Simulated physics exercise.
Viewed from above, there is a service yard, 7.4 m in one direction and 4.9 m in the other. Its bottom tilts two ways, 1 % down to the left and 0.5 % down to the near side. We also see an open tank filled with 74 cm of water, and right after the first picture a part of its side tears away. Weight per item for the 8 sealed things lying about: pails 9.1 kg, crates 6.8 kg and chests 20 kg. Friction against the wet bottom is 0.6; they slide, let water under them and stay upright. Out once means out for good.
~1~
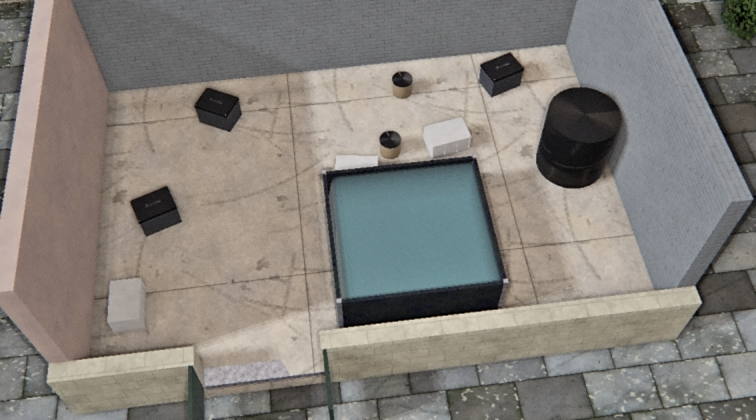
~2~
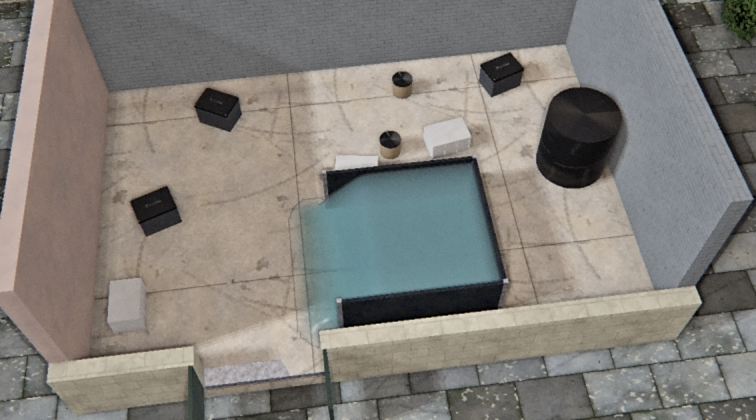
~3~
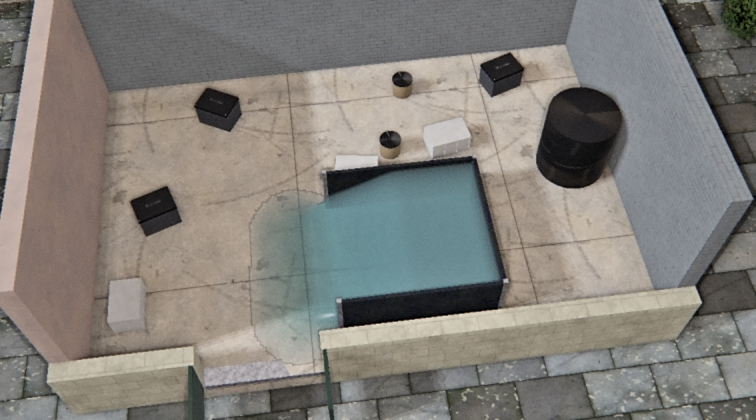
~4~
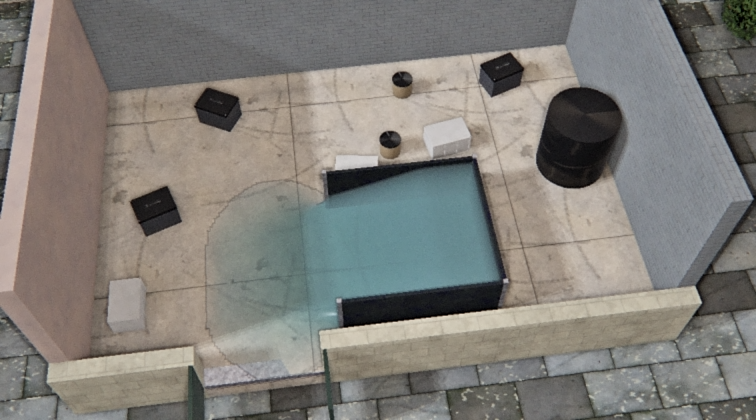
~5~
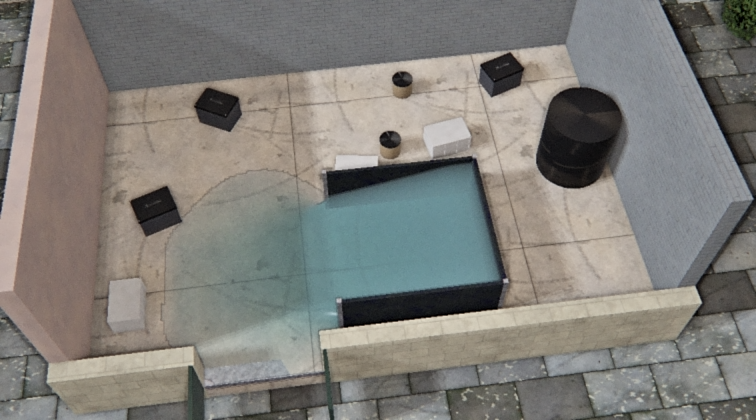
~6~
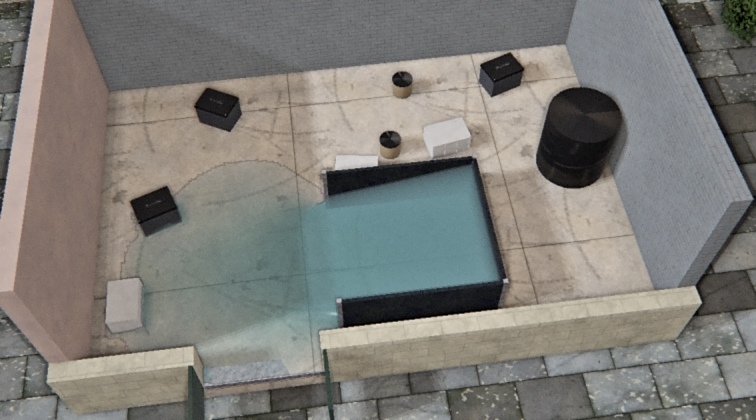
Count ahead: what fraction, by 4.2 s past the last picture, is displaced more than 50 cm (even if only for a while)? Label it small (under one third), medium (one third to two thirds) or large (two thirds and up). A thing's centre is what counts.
Medium.
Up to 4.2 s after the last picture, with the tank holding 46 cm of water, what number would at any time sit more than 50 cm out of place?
Count: 3.
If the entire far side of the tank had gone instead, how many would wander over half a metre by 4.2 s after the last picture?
Then it comes to 8.
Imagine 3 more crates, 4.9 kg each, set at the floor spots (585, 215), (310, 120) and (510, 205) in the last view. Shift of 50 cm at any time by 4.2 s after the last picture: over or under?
Note, in sequence: Under threshold; over threshold; under threshold.
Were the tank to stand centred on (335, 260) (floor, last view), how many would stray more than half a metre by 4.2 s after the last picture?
The count would be 5.
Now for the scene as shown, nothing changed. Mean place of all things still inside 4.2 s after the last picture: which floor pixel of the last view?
They're centred close to (377, 136).
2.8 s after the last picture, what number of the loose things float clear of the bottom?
At that point I count 1.
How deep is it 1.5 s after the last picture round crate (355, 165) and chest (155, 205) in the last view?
I'd estimate 0 cm for the first and 16 cm for the second.
Then, 0.4 s after the last picture 0 of 8 are over 50 cm from their spots; 1 afloat.
Then, 1.5 s after the last picture 1 of 8 are over 50 cm from their spots; 2 afloat.
Then, 2.8 s after the last picture 2 of 8 are over 50 cm from their spots; 1 afloat.
Then, 4.2 s after the last picture 4 of 8 are over 50 cm from their spots, and 4 have been at some point; 1 afloat.
